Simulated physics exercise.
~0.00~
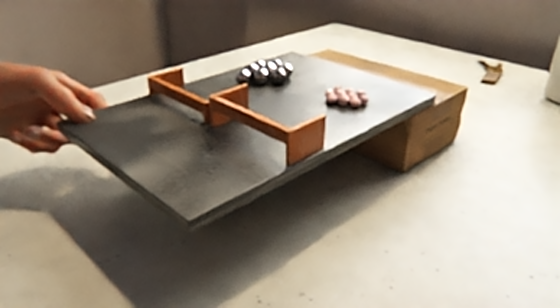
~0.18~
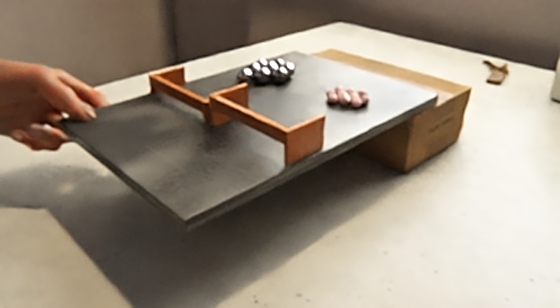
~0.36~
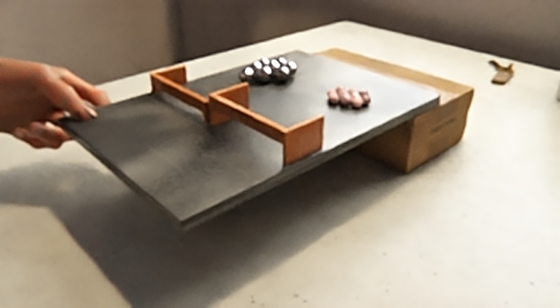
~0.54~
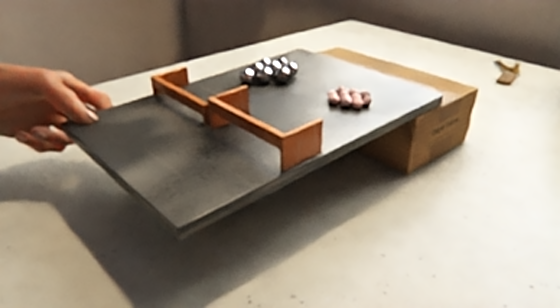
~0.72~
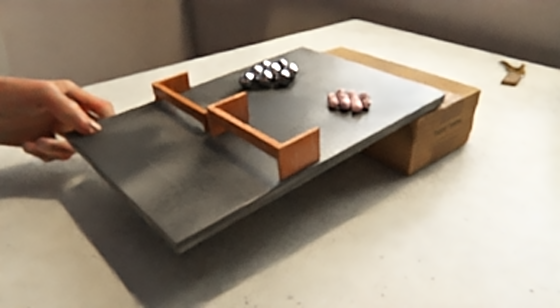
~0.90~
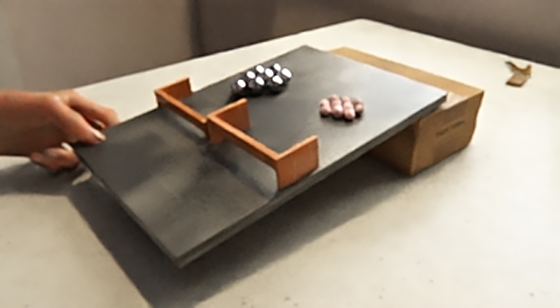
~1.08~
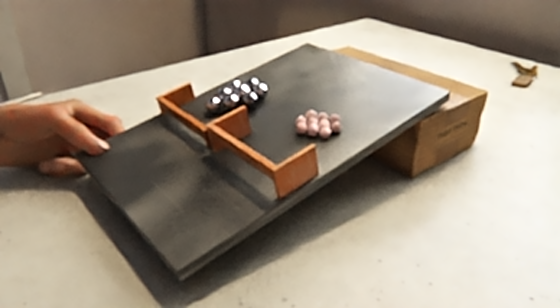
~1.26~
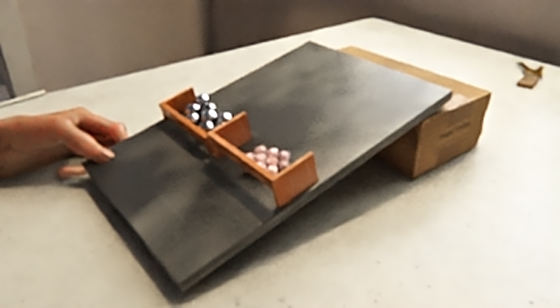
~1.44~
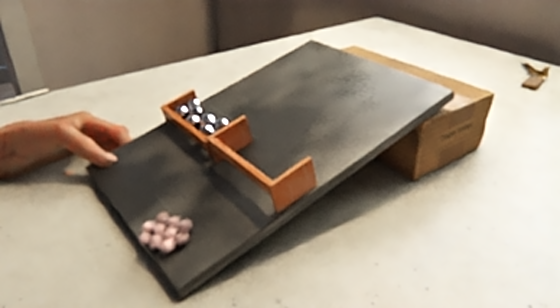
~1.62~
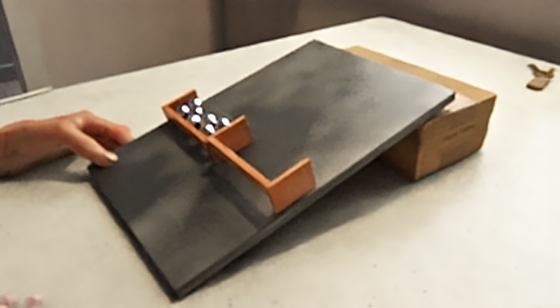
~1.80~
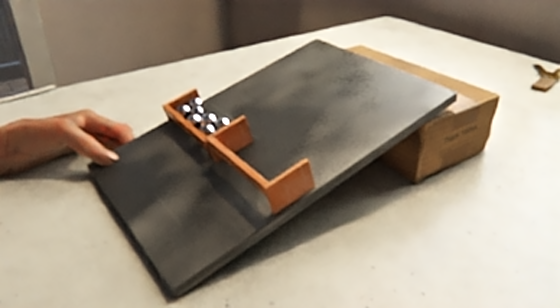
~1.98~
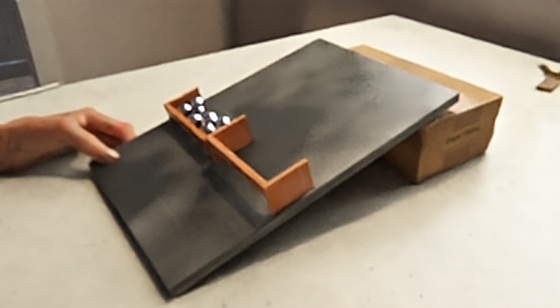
The tilting board sends pink pieces past one orange gate while black-and-white pieces stay caught.
